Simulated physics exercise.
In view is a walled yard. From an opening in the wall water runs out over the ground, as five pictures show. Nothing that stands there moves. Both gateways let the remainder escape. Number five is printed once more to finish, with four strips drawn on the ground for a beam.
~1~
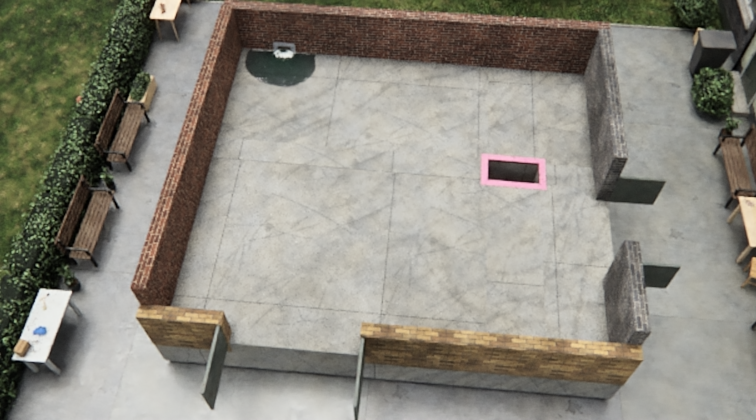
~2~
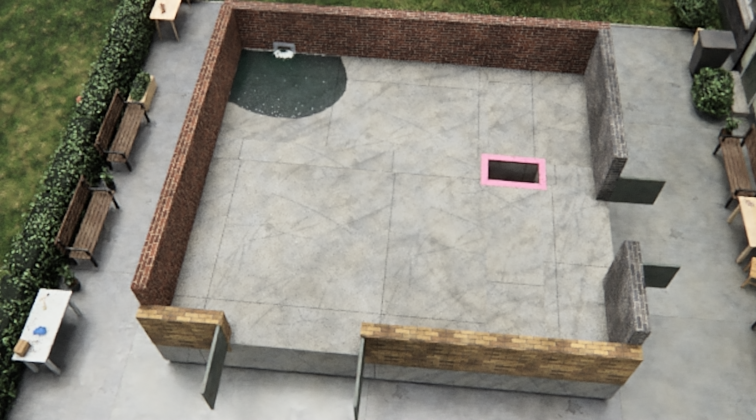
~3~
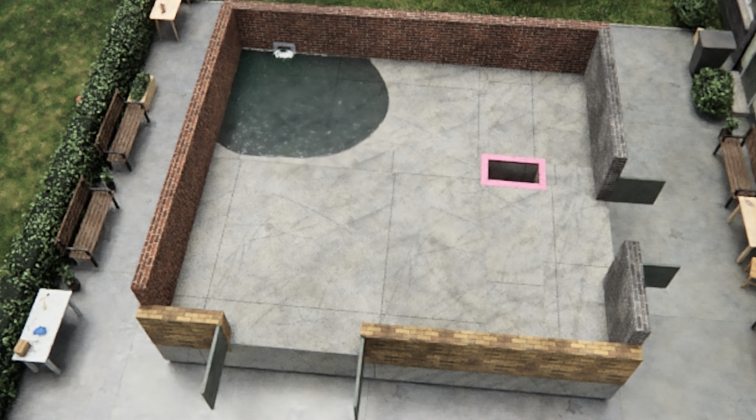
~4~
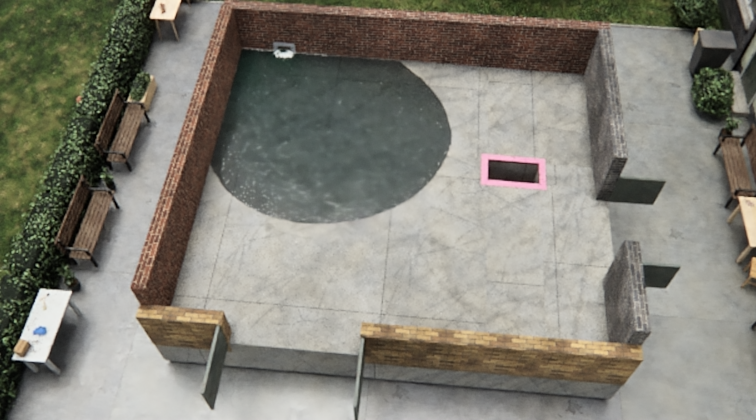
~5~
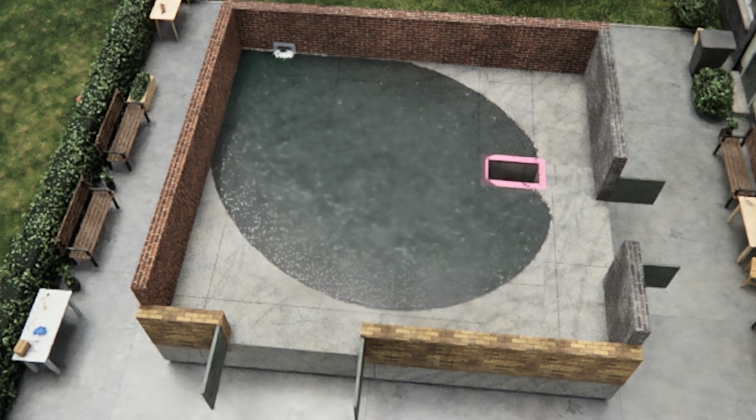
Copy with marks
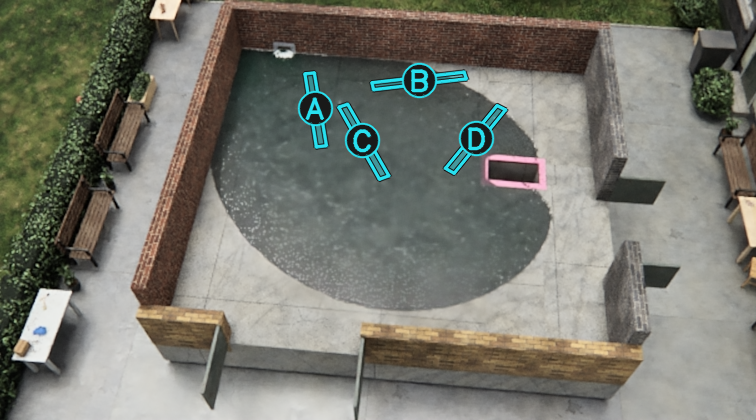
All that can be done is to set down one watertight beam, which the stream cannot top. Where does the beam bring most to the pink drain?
It is B.
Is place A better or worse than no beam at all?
Worse.
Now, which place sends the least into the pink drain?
D it is.
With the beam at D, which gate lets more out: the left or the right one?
More leaves on the right.
On the marked copy, A from (309, 73) to (321, 146); B from (372, 86) to (465, 75); C from (343, 105) to (384, 177); D from (449, 170) to (501, 107).
With A, about 9 % of the stream goes into the pink drain, about 90 % out by the gates.
With B, about 17 % of the stream goes into the pink drain, about 82 % out by the gates.
With C, about 11 % of the stream goes into the pink drain, about 88 % out by the gates.
With D, about 2 % of the stream goes into the pink drain, about 96 % out by the gates.
